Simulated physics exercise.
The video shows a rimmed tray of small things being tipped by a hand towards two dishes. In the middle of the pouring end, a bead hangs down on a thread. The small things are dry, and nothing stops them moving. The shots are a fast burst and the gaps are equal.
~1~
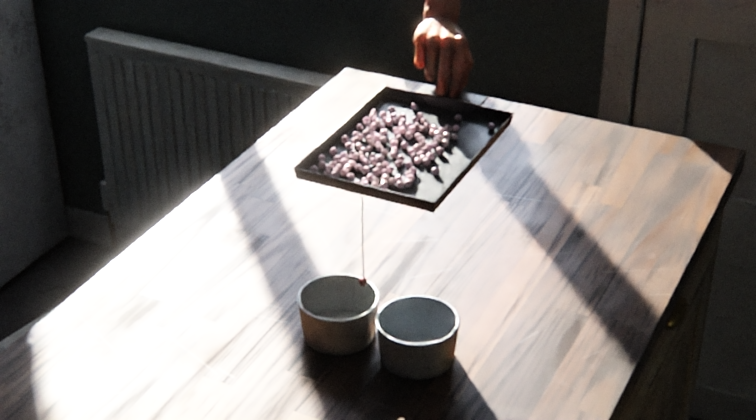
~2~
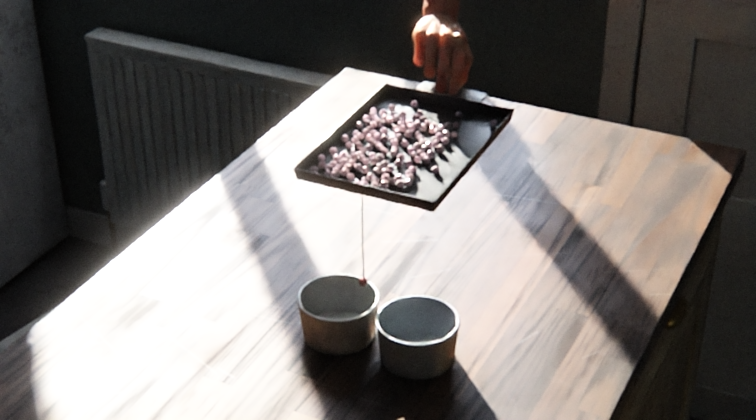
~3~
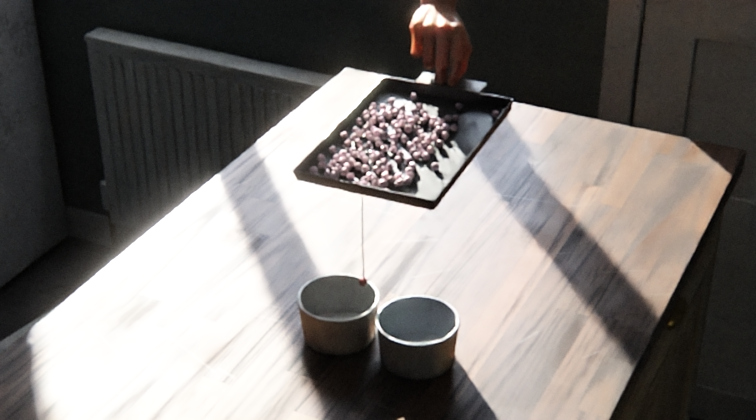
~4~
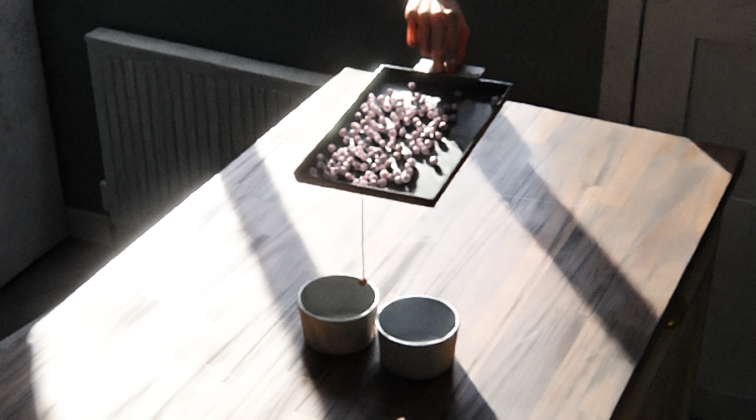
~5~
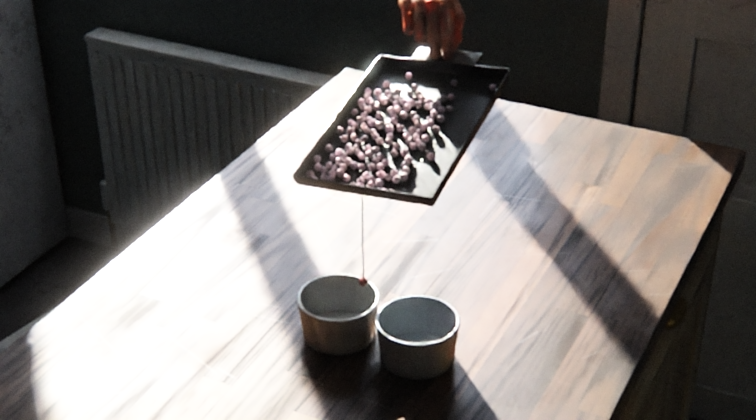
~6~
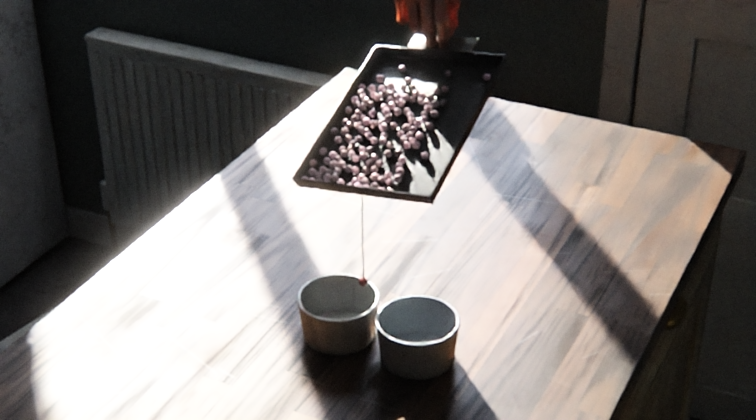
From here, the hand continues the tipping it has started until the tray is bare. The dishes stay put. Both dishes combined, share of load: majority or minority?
By the end, the dishes are holding not even half of the load, I'd say.
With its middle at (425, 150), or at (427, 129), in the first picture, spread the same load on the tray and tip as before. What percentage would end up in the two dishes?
First case: Some 30 %; second case: Some 20 %.
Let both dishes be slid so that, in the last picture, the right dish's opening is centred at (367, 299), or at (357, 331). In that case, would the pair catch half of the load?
Past half, then shy of half.
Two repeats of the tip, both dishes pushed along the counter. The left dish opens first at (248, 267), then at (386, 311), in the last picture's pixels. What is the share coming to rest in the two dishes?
First position: Some 80 %; second position: Some 0 %.
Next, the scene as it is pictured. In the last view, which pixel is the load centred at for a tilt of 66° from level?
The load is centred around (326, 175).
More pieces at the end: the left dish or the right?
Simple - it is the one placed left.
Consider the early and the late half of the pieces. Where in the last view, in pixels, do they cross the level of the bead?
Earlier half at (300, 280), later half at (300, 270).
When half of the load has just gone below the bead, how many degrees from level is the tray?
95° or so.
Soon, tray tipped steeply; most on the tray; a stray few in the left dish; a stray few outside both; a small part in the air.
A while on, tray tipped past a quarter turn; a stray few on the tray; a stray few in the right dish; about a quarter in the left dish; about half outside both; about a quarter in the air.
Towards the end, tray tipped past a quarter turn; a stray few in the right dish; about a quarter in the left dish; about two thirds outside both.
Finally, tray tipped past a quarter turn; a stray few in the right dish; about a quarter in the left dish; about two thirds outside both.
